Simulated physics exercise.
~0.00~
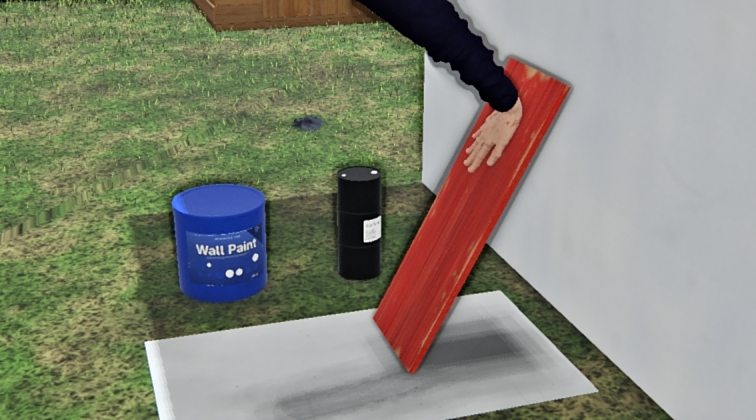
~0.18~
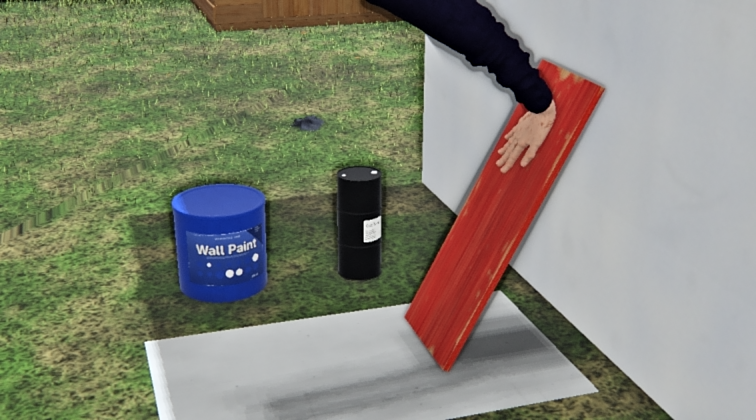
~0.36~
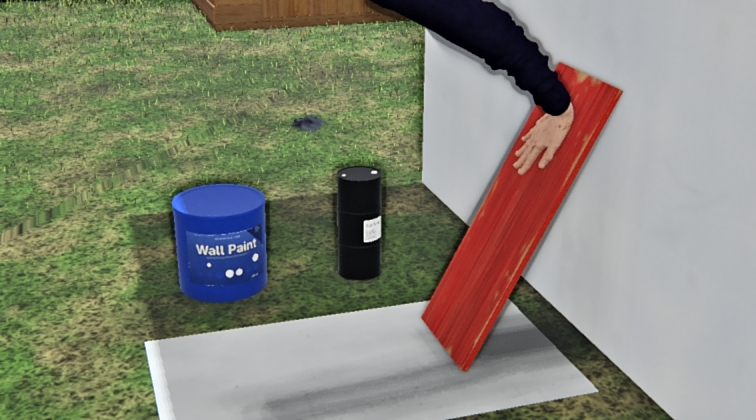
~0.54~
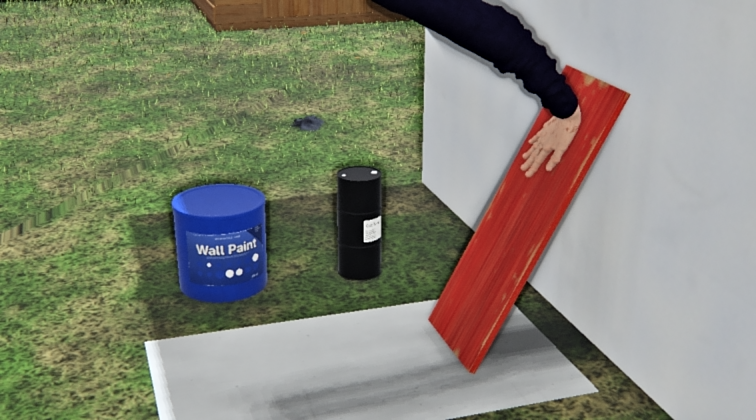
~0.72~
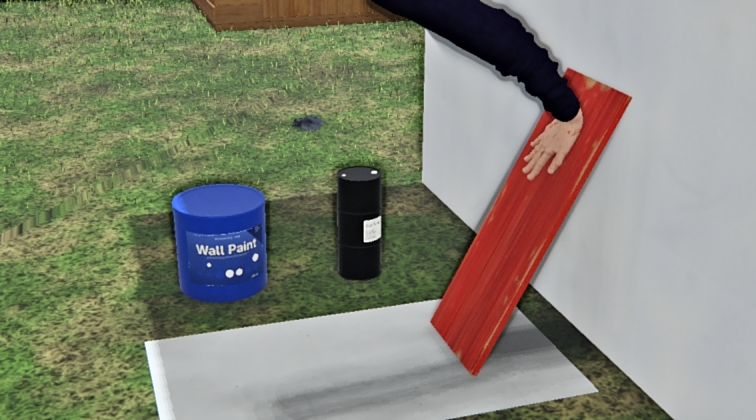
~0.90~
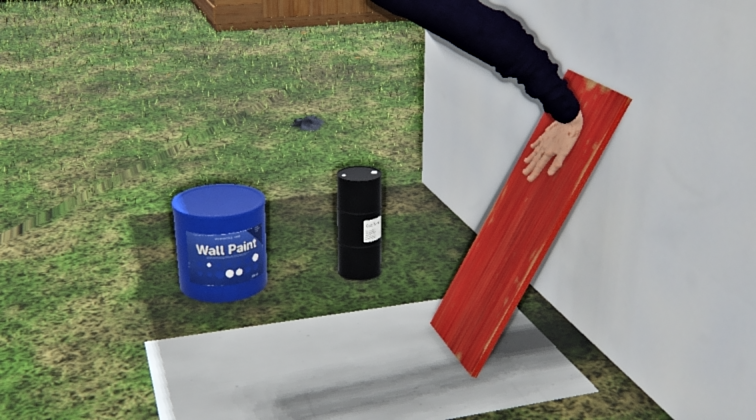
A red board, held near its top by a hand in a dark sleeve, leans over a pale slab on a patchy lawn beside a light wall, seen from slightly above. To its left stand a blue pail labelled "Wall Paint" and a black canister. The hand shifts the tilted board a short way right towards the wall, slowing until both are still, while the camera stays fixed.
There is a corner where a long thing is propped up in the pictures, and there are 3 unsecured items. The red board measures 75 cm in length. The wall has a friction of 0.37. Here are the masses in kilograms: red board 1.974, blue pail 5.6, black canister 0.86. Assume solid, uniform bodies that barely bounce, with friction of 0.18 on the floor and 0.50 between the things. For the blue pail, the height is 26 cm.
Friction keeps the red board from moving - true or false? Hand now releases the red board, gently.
False.
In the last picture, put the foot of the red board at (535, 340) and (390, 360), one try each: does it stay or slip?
Trial 1: Stable; trial 2: Slips.
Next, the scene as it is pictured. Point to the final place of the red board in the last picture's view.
Around (431, 351).
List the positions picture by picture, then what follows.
In the first frame, 16 cm still to go; red board (464, 212); blue pail (221, 242).
In the second frame, 8 cm still to go; red board (497, 212); blue pail (221, 242).
In the third frame, 3 cm still to go; red board (514, 214); blue pail (221, 242).
In the fourth frame, 1 cm still to go; red board (521, 216); blue pail (221, 242).
Propped up under the hand; red board (523, 219); blue pail (221, 242), in the fifth frame.
Propped up under the hand; red board (523, 220); blue pail (221, 242), in the sixth frame.
Around 1.50 s, red board sunk by 23° near (480, 260).
Around 1.60 s, red board sunk by 38° near (457, 293).
Finally (2.2 s), on their side or leaning hard on the floor, red board; the other 2 still in place (within 10 cm). Final places as that camera would see them, red board near (431, 351). The board slides down.
